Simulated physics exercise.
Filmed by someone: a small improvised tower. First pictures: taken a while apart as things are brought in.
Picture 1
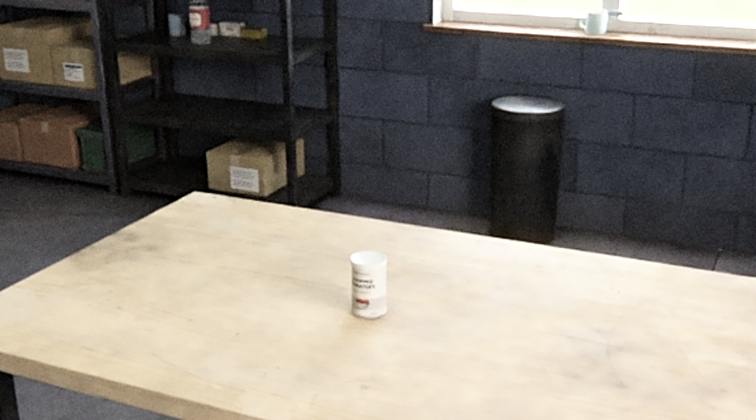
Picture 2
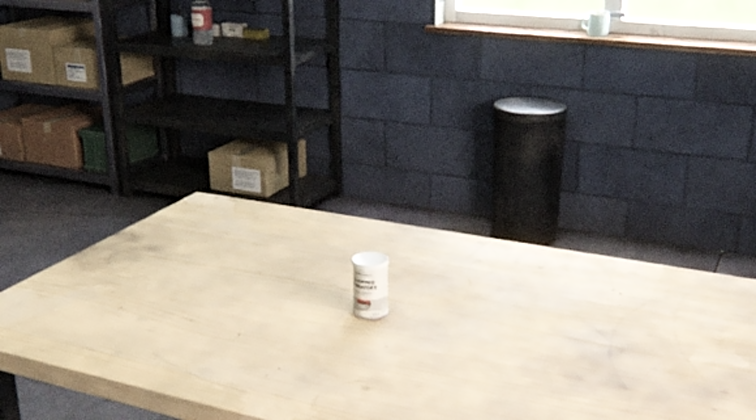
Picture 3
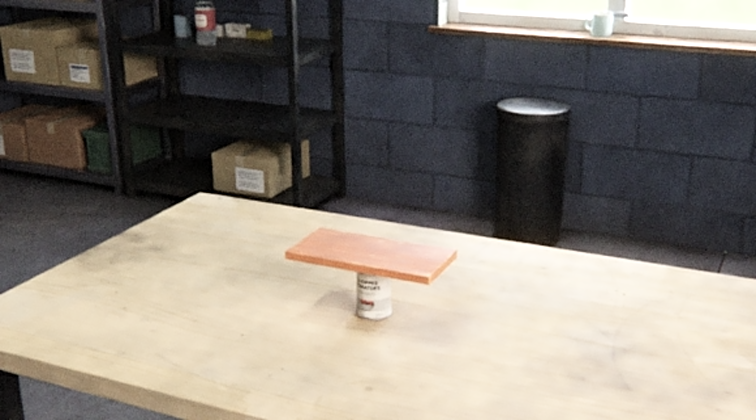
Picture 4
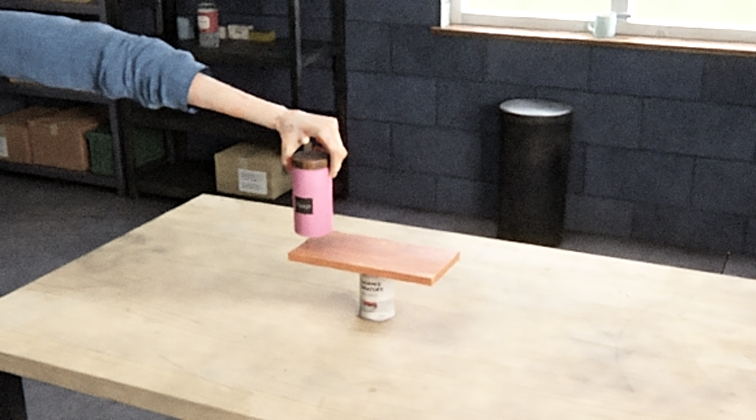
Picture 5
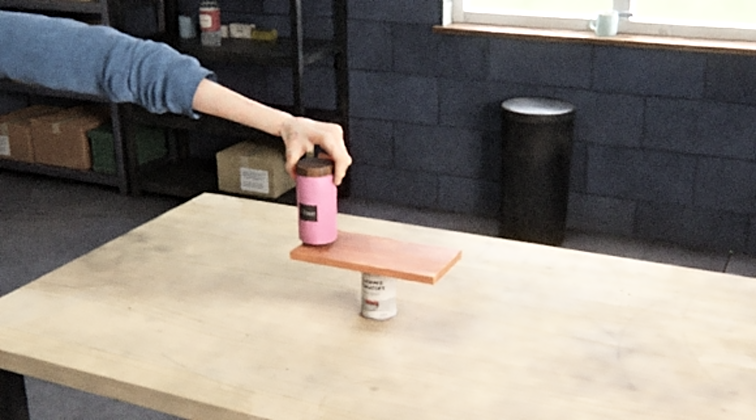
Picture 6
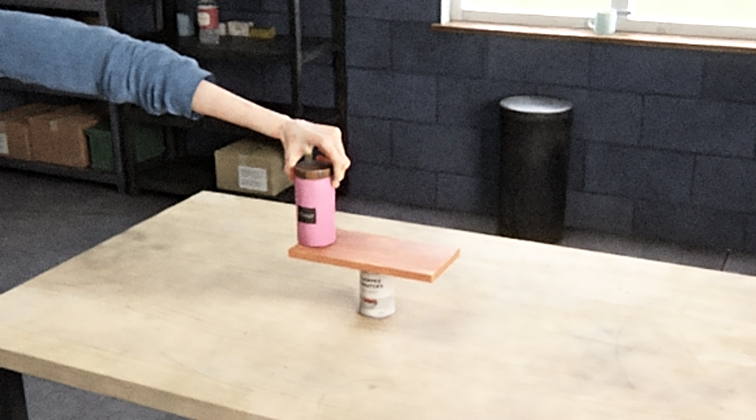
Workshop table with an orange board appearing across a small white can, then a hand lowering a pink jar onto its left end.
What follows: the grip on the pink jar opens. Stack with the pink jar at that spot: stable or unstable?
Falls down.
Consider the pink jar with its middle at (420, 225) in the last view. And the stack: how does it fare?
Topples.
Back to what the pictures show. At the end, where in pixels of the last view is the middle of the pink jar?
It ends near (253, 273).
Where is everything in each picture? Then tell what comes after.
In the first frame, the last thing is not in view yet.
In the second frame, the last thing is not in view yet.
In the third frame, the last thing is not in view yet; orange board (371, 254).
The fourth frame shows still above its spot; pink jar (312, 194); orange board (374, 256).
The fifth frame shows still above its spot; pink jar (317, 200); orange board (376, 254).
The sixth frame shows in place under the hand; pink jar (315, 203); orange board (374, 252).
Then, 0.40 s later than the last frame, pink jar now fallen; orange board tilted by 56°.
Then, 0.50 s later than the last frame, orange board tilted by 55°.
When it is over, fallen, pink jar; moved from the start, orange board; white tin as before. End places, in pixels of the last picture, pink jar near (253, 273). The stack gives way.
